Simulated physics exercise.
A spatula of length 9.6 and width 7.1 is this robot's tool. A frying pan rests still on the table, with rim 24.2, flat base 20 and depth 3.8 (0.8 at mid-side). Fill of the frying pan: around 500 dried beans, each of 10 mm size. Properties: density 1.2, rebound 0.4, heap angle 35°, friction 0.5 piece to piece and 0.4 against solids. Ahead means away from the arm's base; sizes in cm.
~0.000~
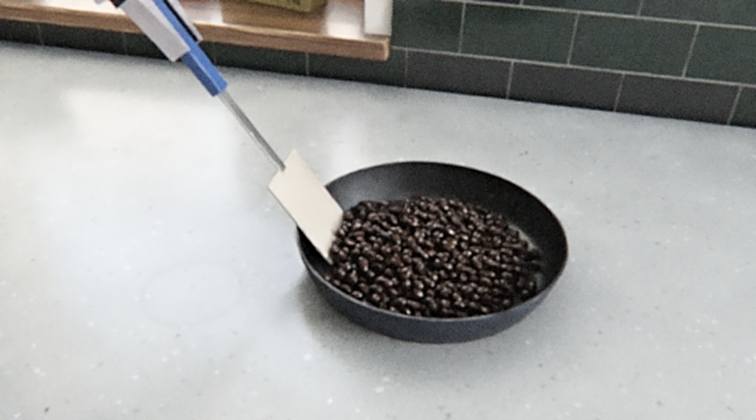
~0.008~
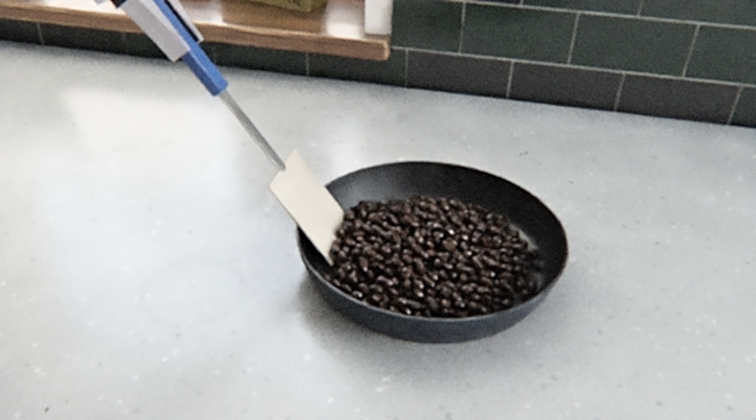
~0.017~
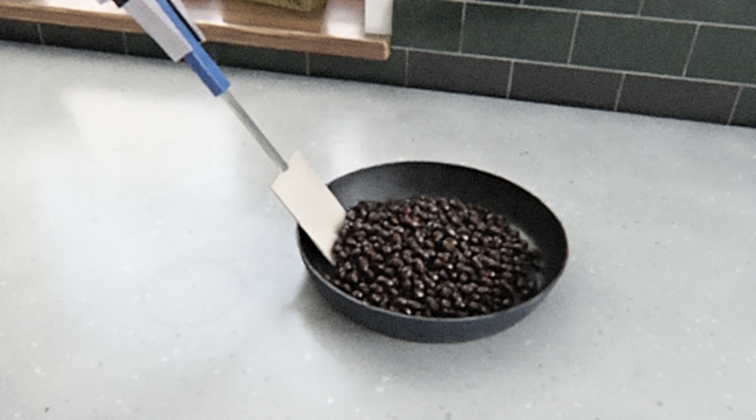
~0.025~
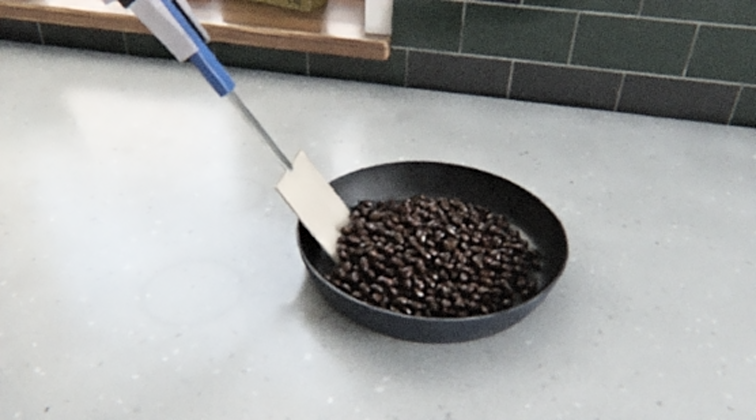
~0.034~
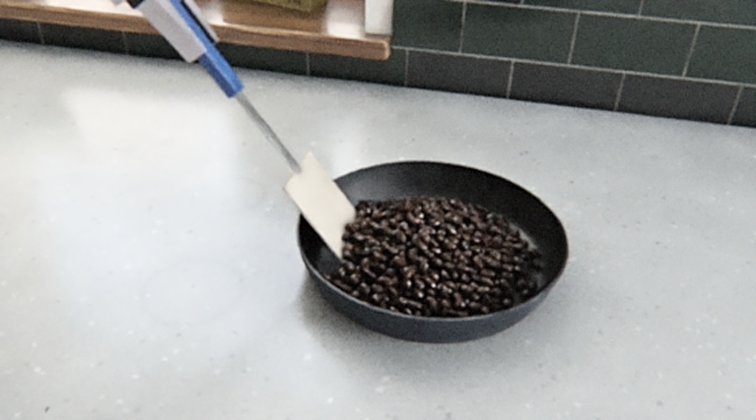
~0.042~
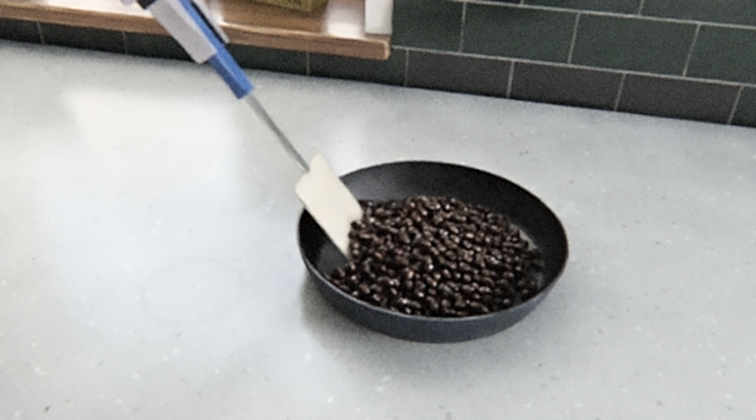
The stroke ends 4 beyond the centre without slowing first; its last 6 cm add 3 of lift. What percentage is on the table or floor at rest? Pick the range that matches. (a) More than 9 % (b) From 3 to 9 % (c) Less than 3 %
b, from 3 to 9 %.
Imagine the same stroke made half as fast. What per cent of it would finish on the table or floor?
I'd say close to 0 per cent.
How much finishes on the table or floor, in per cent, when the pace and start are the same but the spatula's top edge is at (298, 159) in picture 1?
Some 5 per cent.
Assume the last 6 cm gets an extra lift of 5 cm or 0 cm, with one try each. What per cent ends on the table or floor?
Roughly 5 per cent, then 0 per cent.
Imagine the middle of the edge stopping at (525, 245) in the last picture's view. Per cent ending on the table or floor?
Roughly 15 per cent.
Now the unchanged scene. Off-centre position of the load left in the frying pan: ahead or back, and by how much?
I'd say it's roughly 4.0 cm toward the front.
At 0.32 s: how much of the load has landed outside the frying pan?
4 per cent.
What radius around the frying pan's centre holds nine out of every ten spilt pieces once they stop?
Distance from centre: Approx. 35 cm.
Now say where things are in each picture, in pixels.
Spatula top edge at (280, 167), sloping 53°; upper third of the load around (418, 246), from x 330 to 535, top at y 200; 500 in the frying pan, in the first frame.
Spatula top edge at (281, 167), sloping 53°; upper third of the load around (419, 246), from x 330 to 535, top at y 200, in the second frame.
Spatula top edge at (283, 167), sloping 53°; upper third of the load around (419, 246), from x 330 to 535, top at y 200, in the third frame.
Spatula top edge at (288, 167), sloping 53°; upper third of the load around (419, 244), from x 330 to 535, top at y 200, in the fourth frame.
Spatula top edge at (296, 168), sloping 53°; upper third of the load around (420, 242), from x 330 to 535, top at y 200, in the fifth frame.
Spatula top edge at (305, 170), sloping 53°; upper third of the load around (424, 241), from x 330 to 535, top at y 195; 500 in the frying pan, in the sixth frame.
After 0.07 s, sloping 53°, highest piece 4 above the table; 500 in the frying pan.
After 0.10 s, sloping 53°, highest piece 5 above the table; 500 in the frying pan.
After 0.32 s, sloping 53°, highest piece 5 above the table; 473 in the frying pan, 24 on the table or floor, 3 on the blade or in flight.
After 1.37 s, sloping 53°, highest piece 4 above the table; 473 in the frying pan, 27 on the table or floor.
At rest, 473 in the frying pan, 27 on the table or floor. That is 5 % on the table or floor.
